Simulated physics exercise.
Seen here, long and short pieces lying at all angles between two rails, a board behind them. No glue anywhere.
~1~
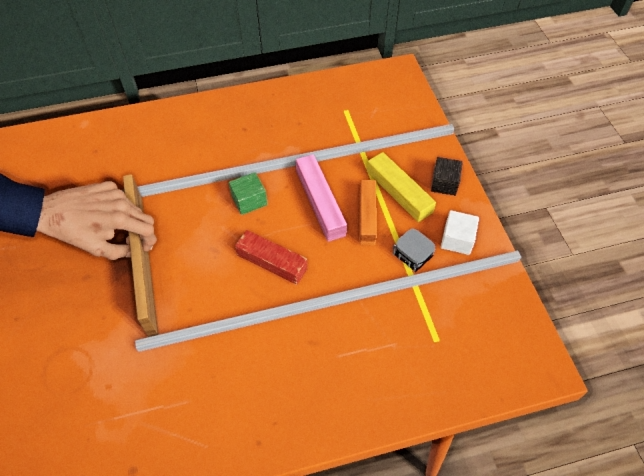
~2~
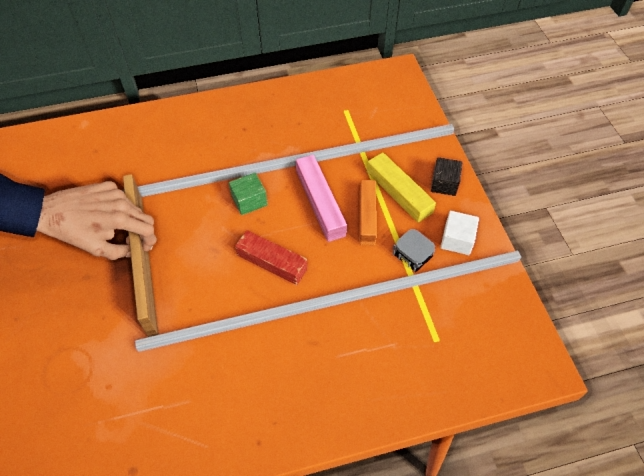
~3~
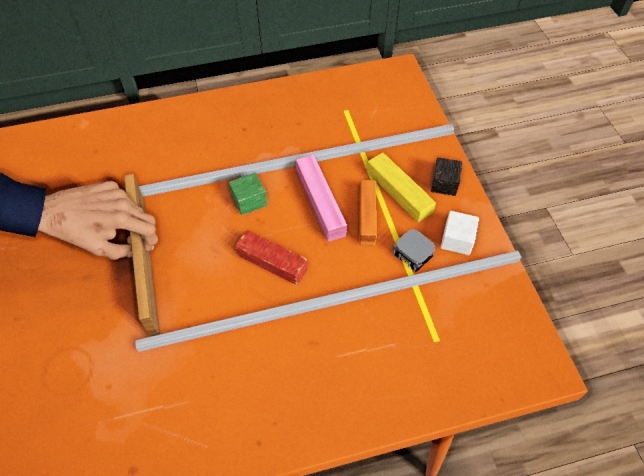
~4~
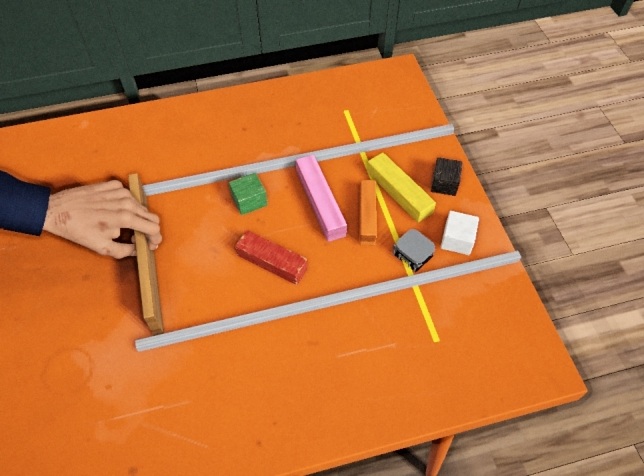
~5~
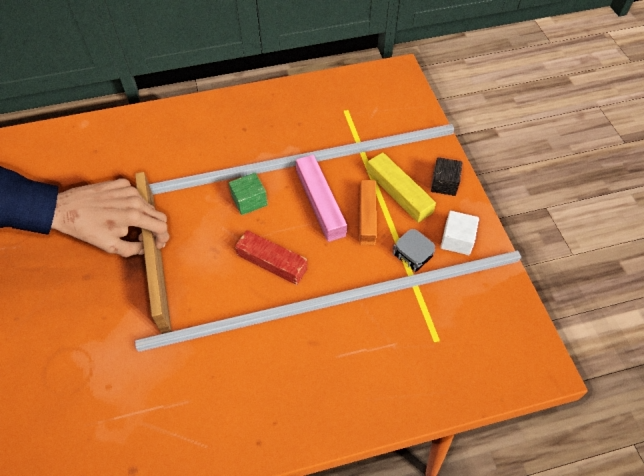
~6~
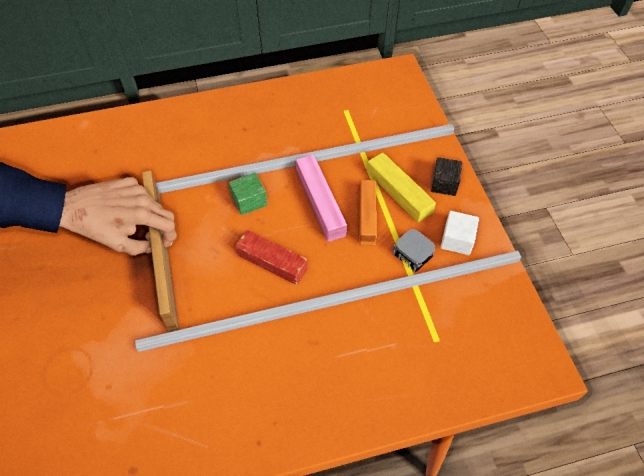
A hand slides a wooden board slightly right between two rails, toward scattered coloured blocks.
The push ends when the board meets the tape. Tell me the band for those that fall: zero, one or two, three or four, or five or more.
As it turns out, the number that fall off is zero.
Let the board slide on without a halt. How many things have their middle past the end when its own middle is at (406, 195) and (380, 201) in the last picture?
Past the end: 1 and 0.
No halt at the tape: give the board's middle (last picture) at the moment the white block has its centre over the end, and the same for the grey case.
At (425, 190) for the white block; at (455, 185) for the grey case.
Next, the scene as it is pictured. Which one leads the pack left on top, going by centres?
The black block ends nearest.
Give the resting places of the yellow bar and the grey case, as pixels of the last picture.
First (448, 177), then (440, 250).
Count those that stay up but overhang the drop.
That would be 1.
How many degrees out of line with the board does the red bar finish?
Some 0 degrees.
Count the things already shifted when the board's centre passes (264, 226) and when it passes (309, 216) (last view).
First 2, then 3.
Soon after, none off yet; black block at rest near (447, 177); white block at rest near (460, 233); yellow bar at rest near (400, 187).
At rest, the number that fall off is zero.
